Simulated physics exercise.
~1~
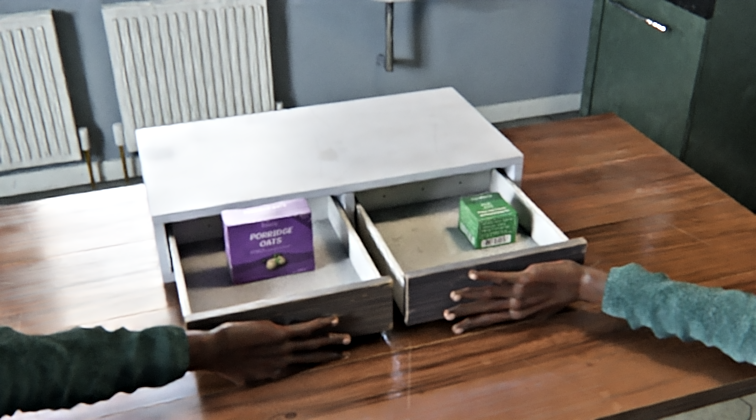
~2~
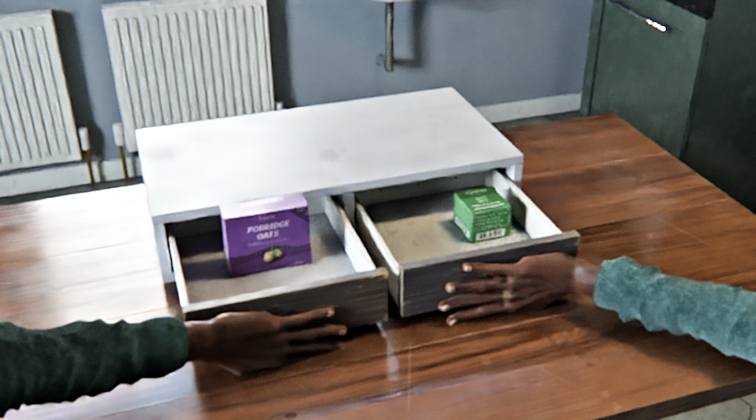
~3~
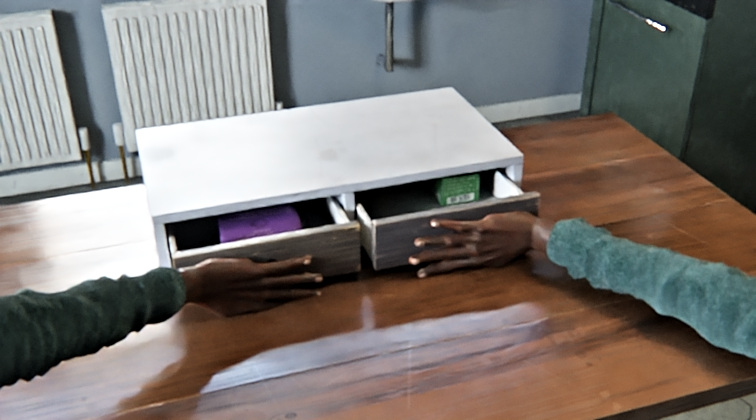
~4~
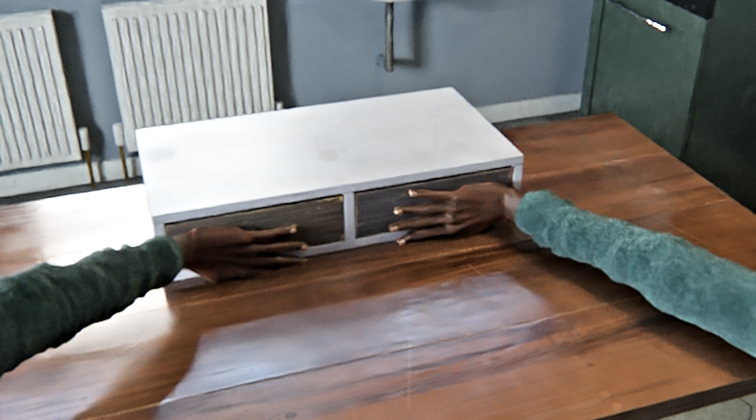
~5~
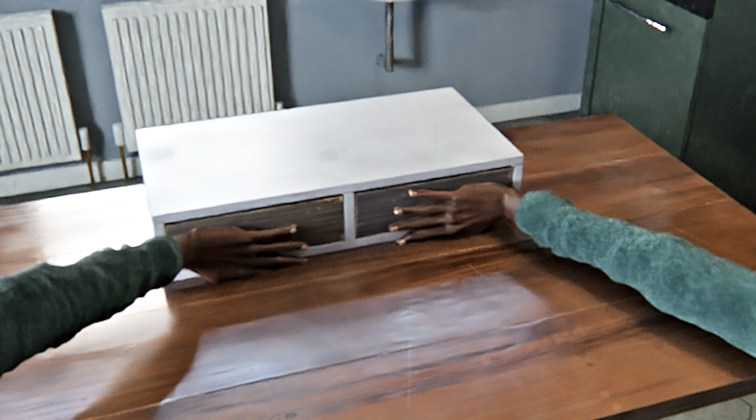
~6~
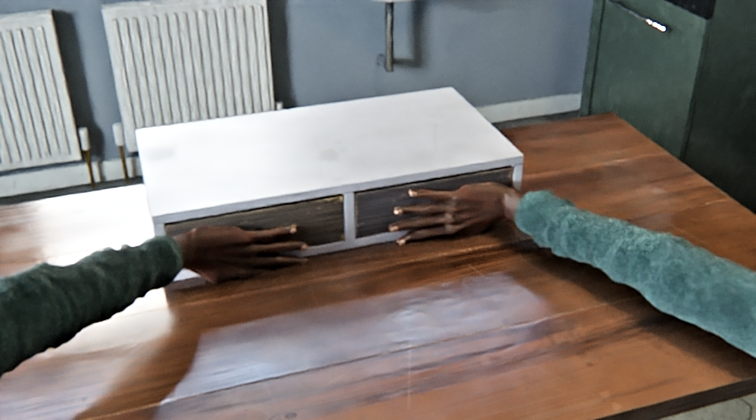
A white chest with two open, dark wood-fronted drawers sits on a glossy brown wooden table, seen from slightly above by a still camera, with pale radiators against a grey wall behind. A purple porridge oats packet stands in the left drawer and a small green carton sits in the right one. Two hands in green sleeves press against the fronts and push both drawers inward together. About halfway in, the purple packet appears lower, lying on its side. The drawers slide on until both are shut flush, hiding the packet and carton, and the hands stay resting on the fronts.
